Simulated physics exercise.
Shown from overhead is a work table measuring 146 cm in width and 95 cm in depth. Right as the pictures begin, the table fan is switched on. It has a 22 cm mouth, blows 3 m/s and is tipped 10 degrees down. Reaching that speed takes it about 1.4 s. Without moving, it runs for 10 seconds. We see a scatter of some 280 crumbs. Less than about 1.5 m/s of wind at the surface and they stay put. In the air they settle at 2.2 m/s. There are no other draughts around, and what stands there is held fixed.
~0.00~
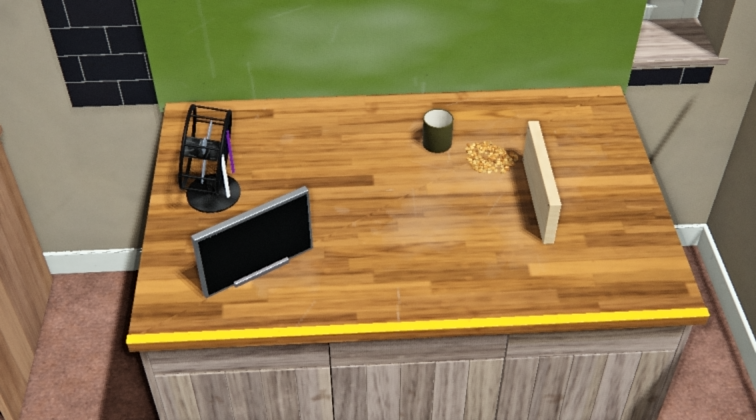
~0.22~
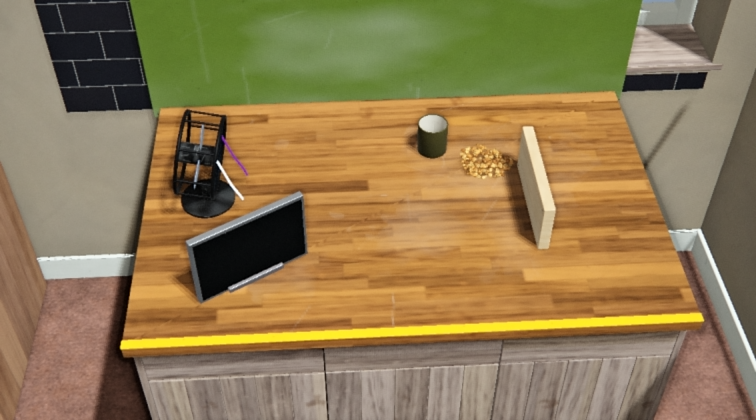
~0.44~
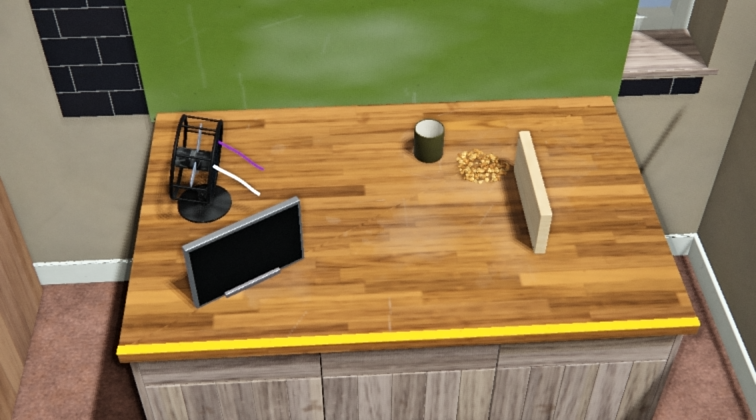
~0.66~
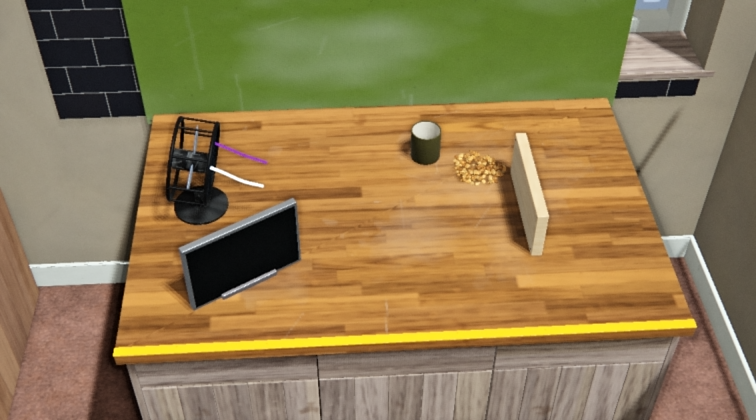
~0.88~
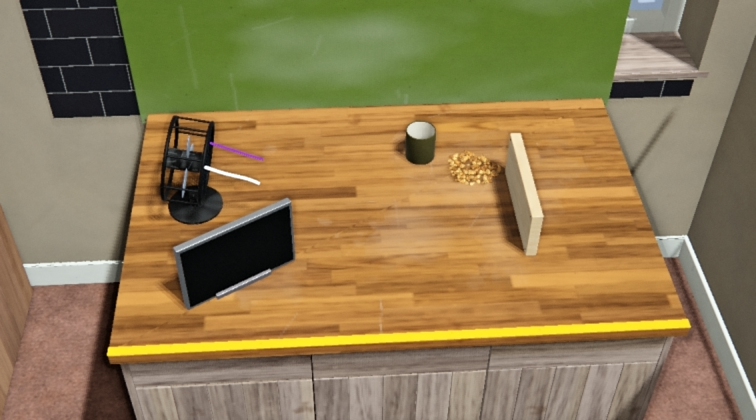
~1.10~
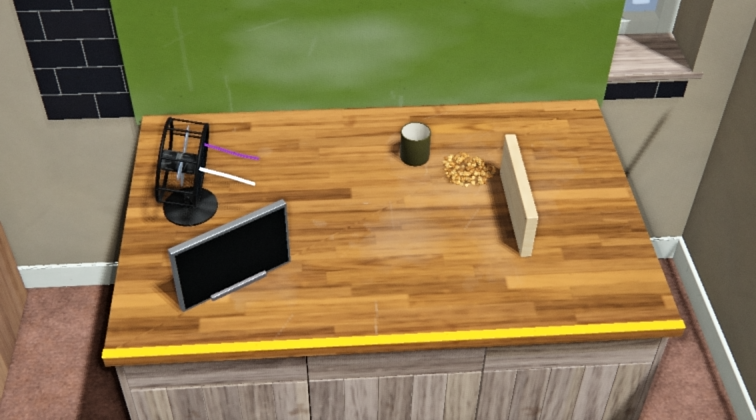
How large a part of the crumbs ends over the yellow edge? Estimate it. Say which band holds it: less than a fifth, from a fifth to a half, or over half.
I think fewer than one in five will wind up past that edge.
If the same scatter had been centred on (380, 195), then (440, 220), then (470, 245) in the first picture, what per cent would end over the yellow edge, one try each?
Try by try: About 40 per cent, 100 per cent and 100 per cent.
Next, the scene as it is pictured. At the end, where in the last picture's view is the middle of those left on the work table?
It lands close to (501, 101) in the last picture.
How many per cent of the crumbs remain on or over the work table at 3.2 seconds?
Near 30 %.
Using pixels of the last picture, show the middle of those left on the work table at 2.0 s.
About (525, 103).
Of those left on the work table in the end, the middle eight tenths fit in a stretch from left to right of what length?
I'd say close to 30 cm.
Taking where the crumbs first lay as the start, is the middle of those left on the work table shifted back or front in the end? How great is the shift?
The middle ends up nearer the back side, around 30 cm off.
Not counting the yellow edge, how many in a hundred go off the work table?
Near 80 %.
After 2.0 s, 96 % are on the move or not yet settled, 0 % are over the yellow edge; the middle of those still in play is near (530, 101).
After 3.2 s, 28 % are on the move or not yet settled, 0 % are over the yellow edge; the middle of those still in play is near (508, 102).
After 5.5 s, 19 % are on the move or not yet settled, 0 % are over the yellow edge; the middle of those still in play is near (505, 100).
After 10.0 s, at the end, 0 % are over the yellow edge; the middle of those still in play is near (501, 101).
